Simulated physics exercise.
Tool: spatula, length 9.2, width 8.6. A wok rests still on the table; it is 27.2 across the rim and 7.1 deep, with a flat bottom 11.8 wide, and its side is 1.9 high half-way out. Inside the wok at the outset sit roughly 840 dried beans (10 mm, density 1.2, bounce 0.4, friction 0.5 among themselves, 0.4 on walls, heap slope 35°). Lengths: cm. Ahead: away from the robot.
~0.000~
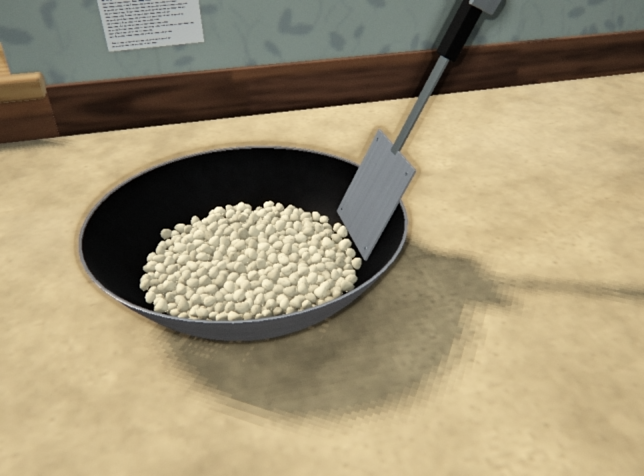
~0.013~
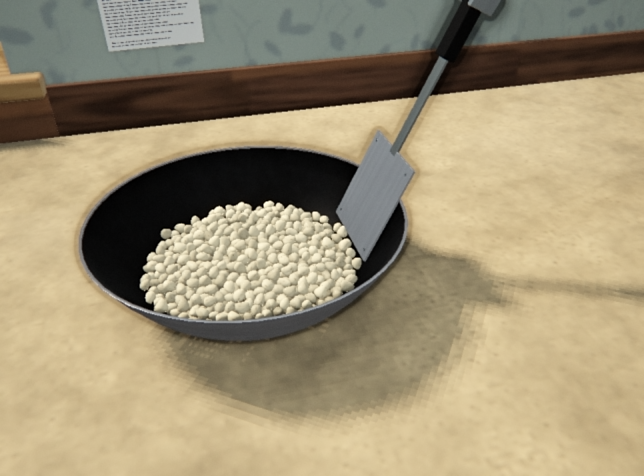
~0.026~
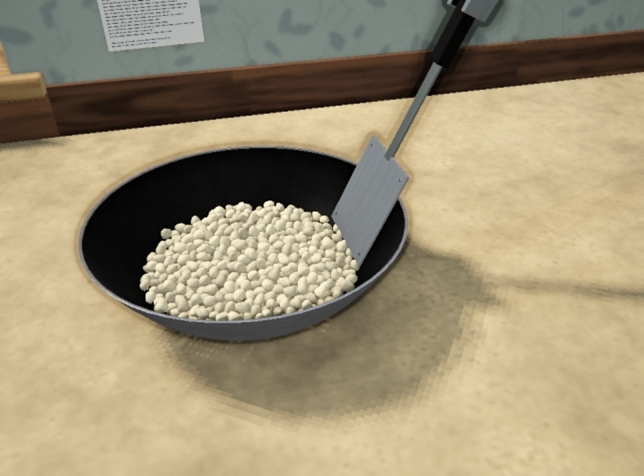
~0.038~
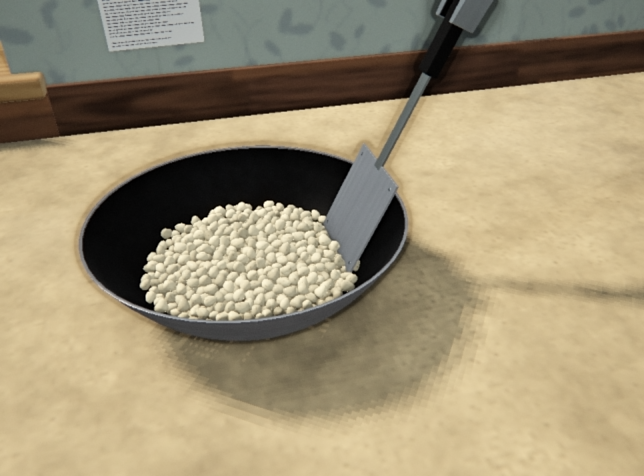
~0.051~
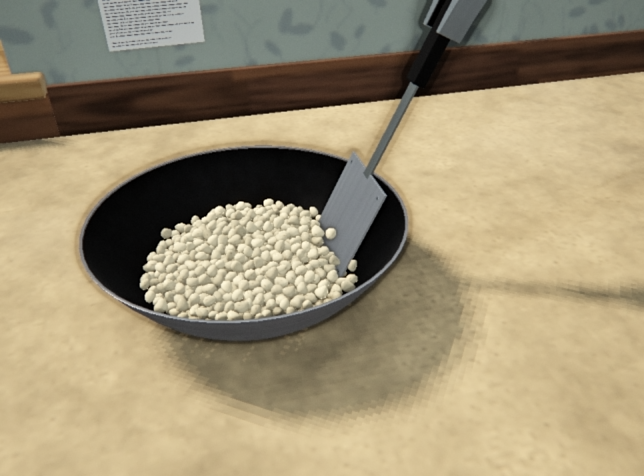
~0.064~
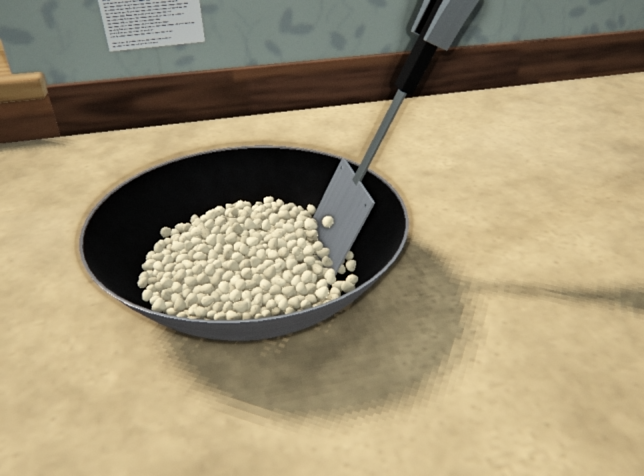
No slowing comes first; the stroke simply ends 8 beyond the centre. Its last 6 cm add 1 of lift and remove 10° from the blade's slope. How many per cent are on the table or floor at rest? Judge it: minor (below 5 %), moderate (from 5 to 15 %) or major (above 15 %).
My judgement: Major.
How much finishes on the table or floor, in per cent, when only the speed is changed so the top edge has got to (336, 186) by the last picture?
Roughly 40 per cent.
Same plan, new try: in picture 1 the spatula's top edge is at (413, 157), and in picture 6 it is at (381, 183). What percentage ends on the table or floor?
Roughly 20 %.
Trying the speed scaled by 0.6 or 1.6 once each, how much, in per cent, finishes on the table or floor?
Roughly 10 percent for the first try, 35 percent for the second.
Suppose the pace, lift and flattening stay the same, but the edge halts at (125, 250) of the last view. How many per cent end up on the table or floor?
I'd put it near 45 per cent.
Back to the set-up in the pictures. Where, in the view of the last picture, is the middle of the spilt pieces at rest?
Centre of the spill: Approx. (37, 307).
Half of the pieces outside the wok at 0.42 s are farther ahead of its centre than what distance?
About 16 cm.
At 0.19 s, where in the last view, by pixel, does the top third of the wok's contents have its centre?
Near (171, 245).
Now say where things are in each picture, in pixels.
In the first frame, spatula top edge at (396, 148), sloping 64°; upper third of the load around (253, 254), from x 145 to 355, top at y 205; 842 in the wok.
In the second frame, spatula top edge at (396, 149), sloping 64°; upper third of the load around (253, 254), from x 145 to 355, top at y 205.
In the third frame, spatula top edge at (390, 155), sloping 64°; upper third of the load around (253, 254), from x 145 to 355, top at y 205.
In the fourth frame, spatula top edge at (380, 164), sloping 64°; upper third of the load around (253, 253), from x 145 to 355, top at y 205.
In the fifth frame, spatula top edge at (369, 172), sloping 64°; upper third of the load around (254, 251), from x 145 to 350, top at y 205.
In the sixth frame, spatula top edge at (358, 179), sloping 64°; upper third of the load around (251, 249), from x 145 to 350, top at y 200; 842 in the wok.
After 0.12 s, sloping 64°, highest piece 11 above the table; 842 in the wok.
After 0.19 s, sloping 61°, highest piece 20 above the table; 840 in the wok, 2 on the blade or in flight.
After 0.42 s, sloping 54°, highest piece 23 above the table; 659 in the wok, 78 on the table or floor, 105 on the blade or in flight.
After 1.47 s, sloping 54°, highest piece 8 above the table; 657 in the wok, 185 on the table or floor.
At rest, 657 in the wok, 185 on the table or floor. That is 22 % on the table or floor.
